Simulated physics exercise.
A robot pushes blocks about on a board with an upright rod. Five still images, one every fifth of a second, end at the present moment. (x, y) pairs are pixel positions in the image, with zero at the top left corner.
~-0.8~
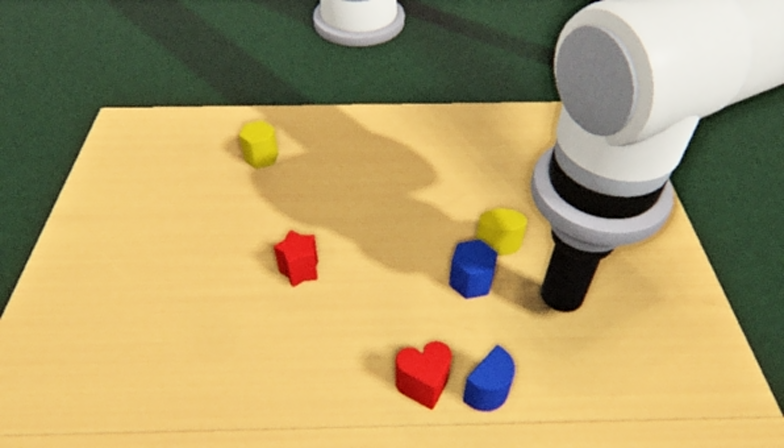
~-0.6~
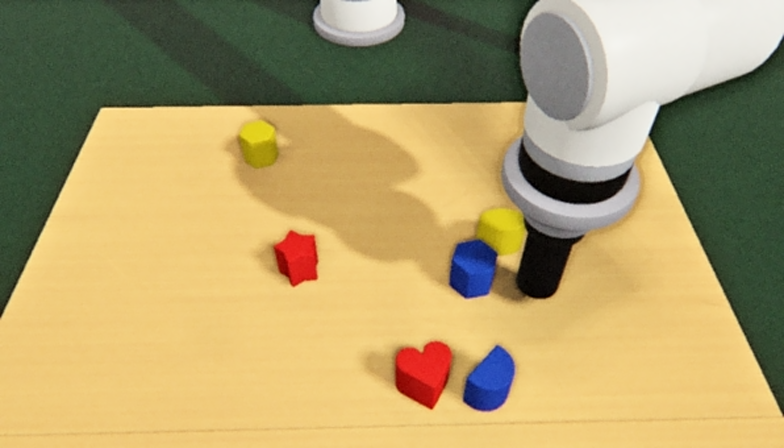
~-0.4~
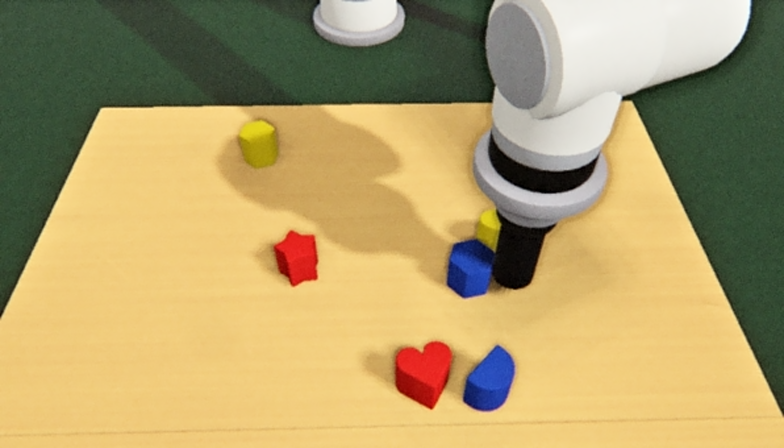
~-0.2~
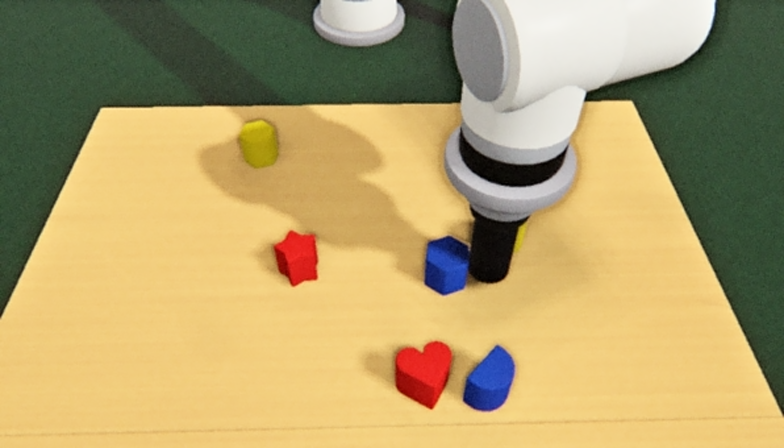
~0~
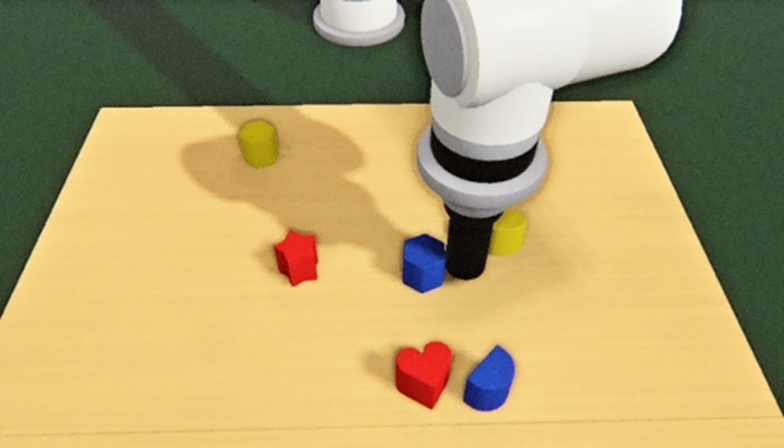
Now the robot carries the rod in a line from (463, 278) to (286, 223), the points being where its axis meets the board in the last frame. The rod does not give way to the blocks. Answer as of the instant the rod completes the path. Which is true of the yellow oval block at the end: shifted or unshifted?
When the path is over, the yellow oval block is still on its spot.
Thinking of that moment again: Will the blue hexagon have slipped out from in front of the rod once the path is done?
Answer: Yes.
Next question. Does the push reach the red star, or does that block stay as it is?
The push reaches it.
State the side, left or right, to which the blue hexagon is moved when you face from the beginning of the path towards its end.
So, looking from the first point of the path to the last, the blue hexagon moves leftwards.
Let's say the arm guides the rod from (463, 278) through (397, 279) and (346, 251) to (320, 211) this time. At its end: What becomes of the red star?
Shifted.
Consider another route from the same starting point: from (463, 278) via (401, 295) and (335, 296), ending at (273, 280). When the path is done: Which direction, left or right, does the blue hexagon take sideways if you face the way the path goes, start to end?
Picture yourself facing from the start of the path to its end: The blue hexagon moves off to your right.
On the path given first. One third of the way, rod at (401, 244); blue hexagon at (359, 240), turned 40° anticlockwise.
Two thirds of the way, rod at (340, 225); red star at (273, 254), turned 25° anticlockwise; blue hexagon at (310, 236), turned 100° anticlockwise.
At the end, rod at (283, 209); red star at (265, 261), turned 30° anticlockwise; blue hexagon at (296, 234), turned 135° anticlockwise; yellow oval block in place.
